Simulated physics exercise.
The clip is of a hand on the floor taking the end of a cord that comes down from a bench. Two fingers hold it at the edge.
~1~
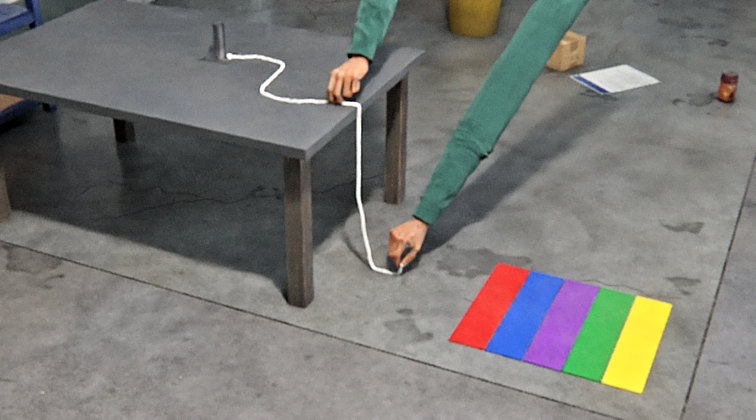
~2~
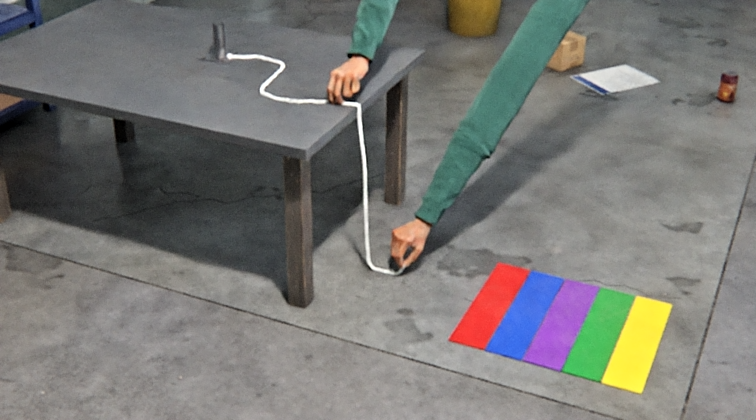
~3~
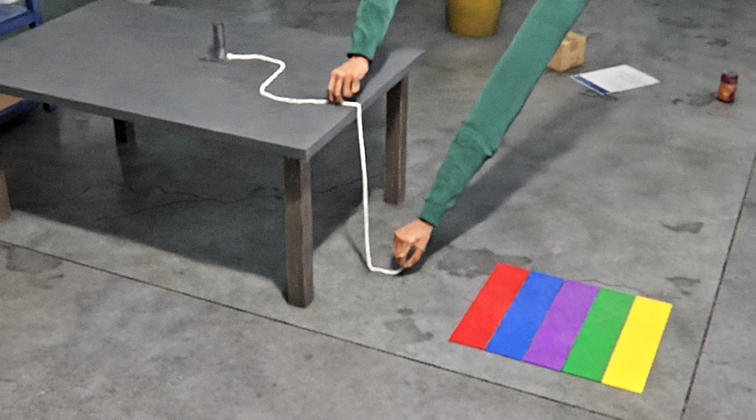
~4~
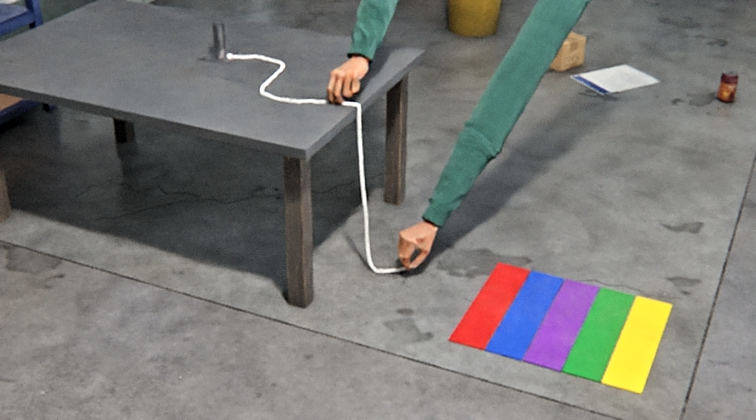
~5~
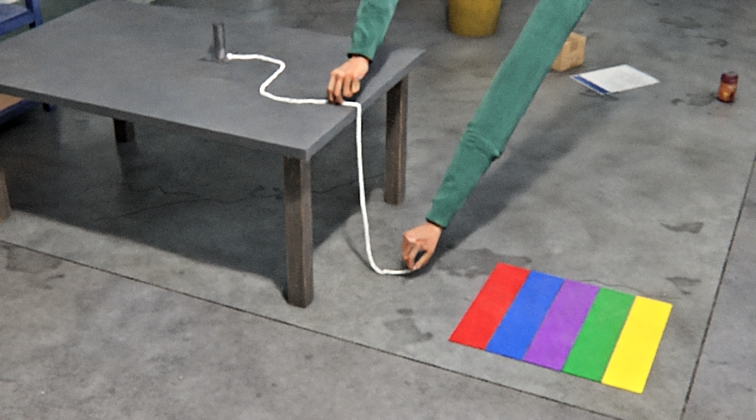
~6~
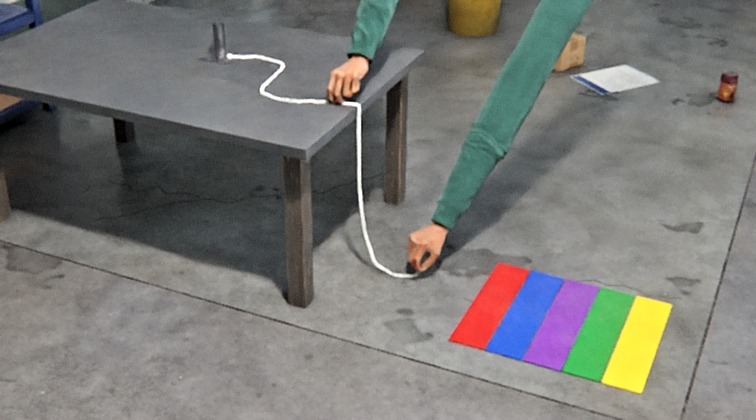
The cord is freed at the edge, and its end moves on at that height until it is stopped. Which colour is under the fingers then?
Over green.
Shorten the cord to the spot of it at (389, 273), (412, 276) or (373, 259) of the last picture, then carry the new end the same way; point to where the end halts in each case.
About (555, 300), (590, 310) and (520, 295).
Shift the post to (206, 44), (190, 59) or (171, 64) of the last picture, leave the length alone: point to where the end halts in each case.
Near (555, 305), (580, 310) and (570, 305).
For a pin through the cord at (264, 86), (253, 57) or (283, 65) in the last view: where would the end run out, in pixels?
About (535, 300), (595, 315) and (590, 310).
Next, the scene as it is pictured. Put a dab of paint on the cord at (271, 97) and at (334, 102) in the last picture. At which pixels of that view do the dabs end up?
At (348, 96), then (403, 139).
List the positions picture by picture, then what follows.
The first frame shows end (401, 264); red (475, 329); blue (512, 339); purple (549, 349); green (588, 360); yellow (628, 371).
The second frame shows end (404, 265); cord through (258, 58) (271, 79) (290, 102) (359, 112) (365, 186) (368, 250).
The third frame shows end (406, 265).
The fourth frame shows end (411, 267); cord through (258, 58) (271, 79) (290, 102) (359, 112) (362, 186) (368, 251).
The fifth frame shows end (415, 268).
The sixth frame shows end (421, 269); cord through (258, 58) (271, 79) (290, 102) (359, 112) (359, 185) (370, 250).
Soon after, end near (543, 300); over blue.
Then, end near (582, 310); over purple.
At full stretch, end near (605, 316); over green. The end stops over the green strip.
